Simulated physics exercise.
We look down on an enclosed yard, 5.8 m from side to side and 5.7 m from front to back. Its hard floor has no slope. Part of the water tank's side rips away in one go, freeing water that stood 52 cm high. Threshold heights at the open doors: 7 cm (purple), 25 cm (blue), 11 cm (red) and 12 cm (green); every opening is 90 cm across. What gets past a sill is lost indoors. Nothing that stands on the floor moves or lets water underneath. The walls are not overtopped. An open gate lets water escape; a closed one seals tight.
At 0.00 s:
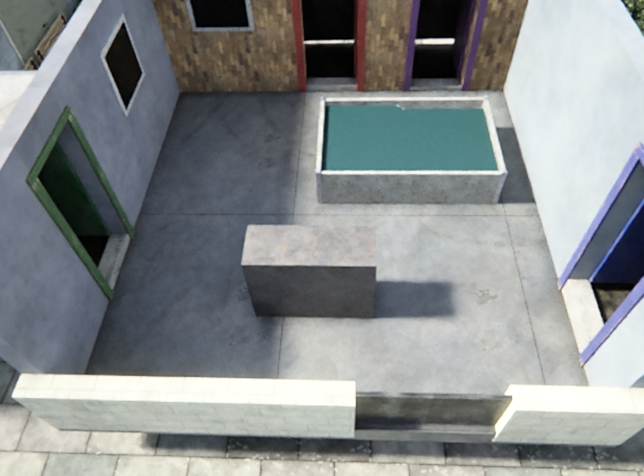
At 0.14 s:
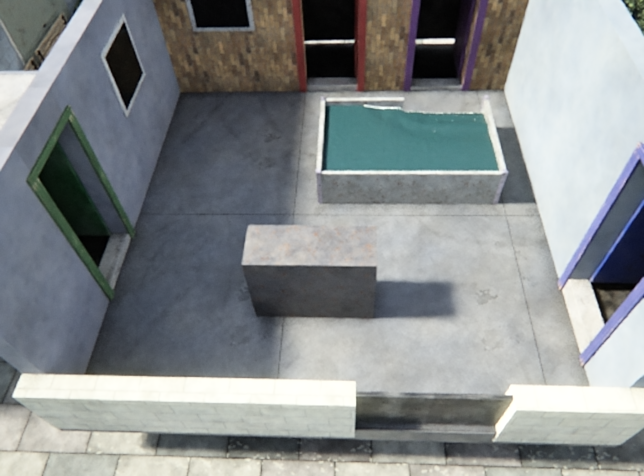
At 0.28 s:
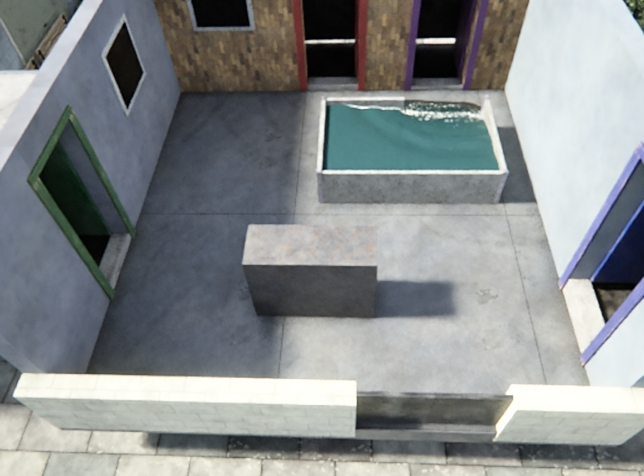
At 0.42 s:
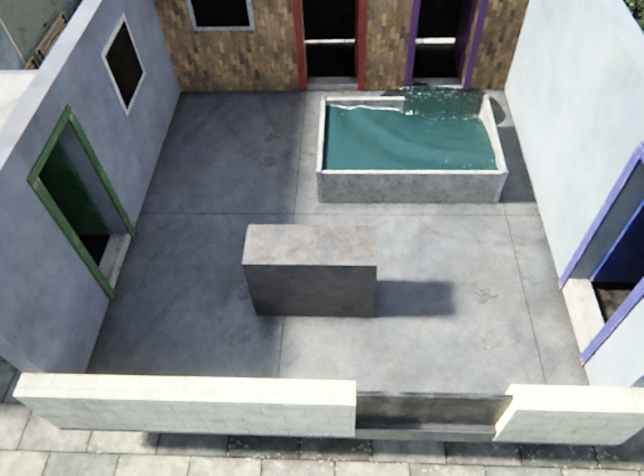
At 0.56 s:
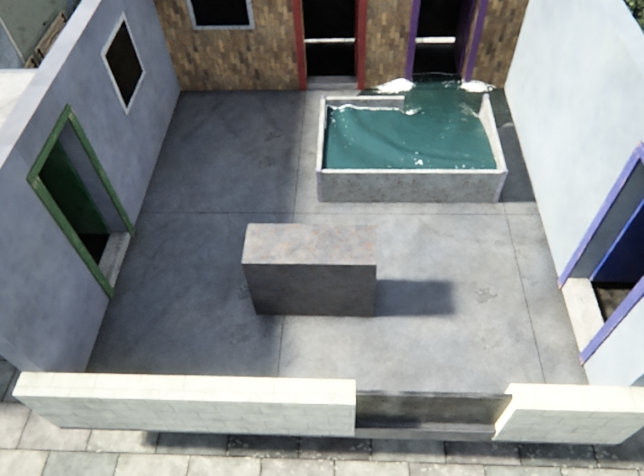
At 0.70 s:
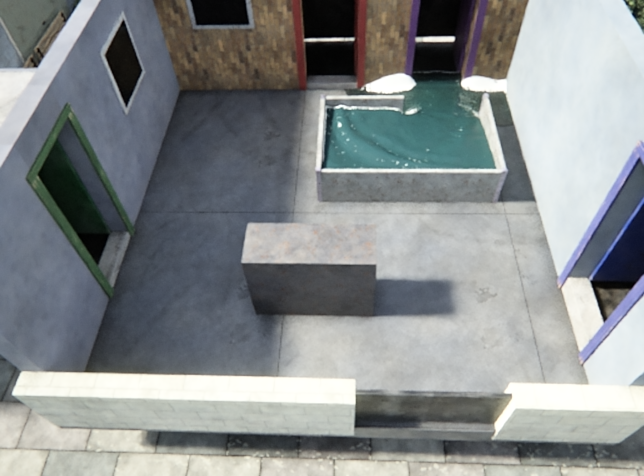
A raised tank of teal water stands toward the back right of a walled grey yard, seen from high above. A grey block sits mid-yard, with a green-edged doorway at left, red and purple ones in the brick wall behind, and a blue-purple one at right. The water ripples, then pours through the tank's far side and spreads foaming toward the back wall, while the camera stays still.
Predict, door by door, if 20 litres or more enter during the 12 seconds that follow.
Within that time: At the purple door it exceeds the limit; at the blue door it does not reach the limit; at the red door it stays under the limit; at the green door it stays under the limit.
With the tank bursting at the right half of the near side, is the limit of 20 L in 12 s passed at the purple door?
Then: Purple not over.
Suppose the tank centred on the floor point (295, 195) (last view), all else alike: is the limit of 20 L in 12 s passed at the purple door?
Then: Purple past it.
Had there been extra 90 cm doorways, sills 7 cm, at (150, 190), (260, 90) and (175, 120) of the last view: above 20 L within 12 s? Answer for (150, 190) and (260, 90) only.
In that order: Below, not over.
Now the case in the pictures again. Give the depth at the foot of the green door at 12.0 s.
Roughly 6.5 cm deep.
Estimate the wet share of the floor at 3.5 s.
Near 35 per cent is wet.
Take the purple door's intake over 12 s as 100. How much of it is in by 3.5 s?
Some 75 per cent by then.
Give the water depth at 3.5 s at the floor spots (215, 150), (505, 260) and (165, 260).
In that order: 1, 2 and 0 cm.
After 1.4 s water covers 10 % of the floor and is deepest (41 cm) near (496, 91); purple door 30 cm at the sill, 181 L in, blue door not reached, red door 6 cm at the sill, 0 L in, green door not reached.
After 2.2 s water covers 20 % of the floor and is deepest (32 cm) near (464, 91); purple door 30 cm at the sill, 360 L in, blue door not reached, red door 3 cm at the sill, 0 L in, green door not reached.
After 3.5 s water covers 35 % of the floor and is deepest (23 cm) near (498, 98); purple door 23 cm at the sill, 542 L in, blue door 4 cm at the sill, 0 L in, red door 5 cm at the sill, 0 L in, green door not reached.
After 7.0 s water covers 70 % of the floor and is deepest (13 cm) near (487, 98); purple door 13 cm at the sill, 690 L in, blue door 3 cm at the sill, 0 L in, red door 4 cm at the sill, 0 L in, green door 2 cm at the sill, 0 L in.
After 12.0 s water covers 95 % of the floor and is deepest (8 cm) near (249, 304); purple door 6 cm at the sill, 712 L in, blue door 3 cm at the sill, 0 L in, red door 3 cm at the sill, 0 L in, green door 7 cm at the sill, 0 L in.
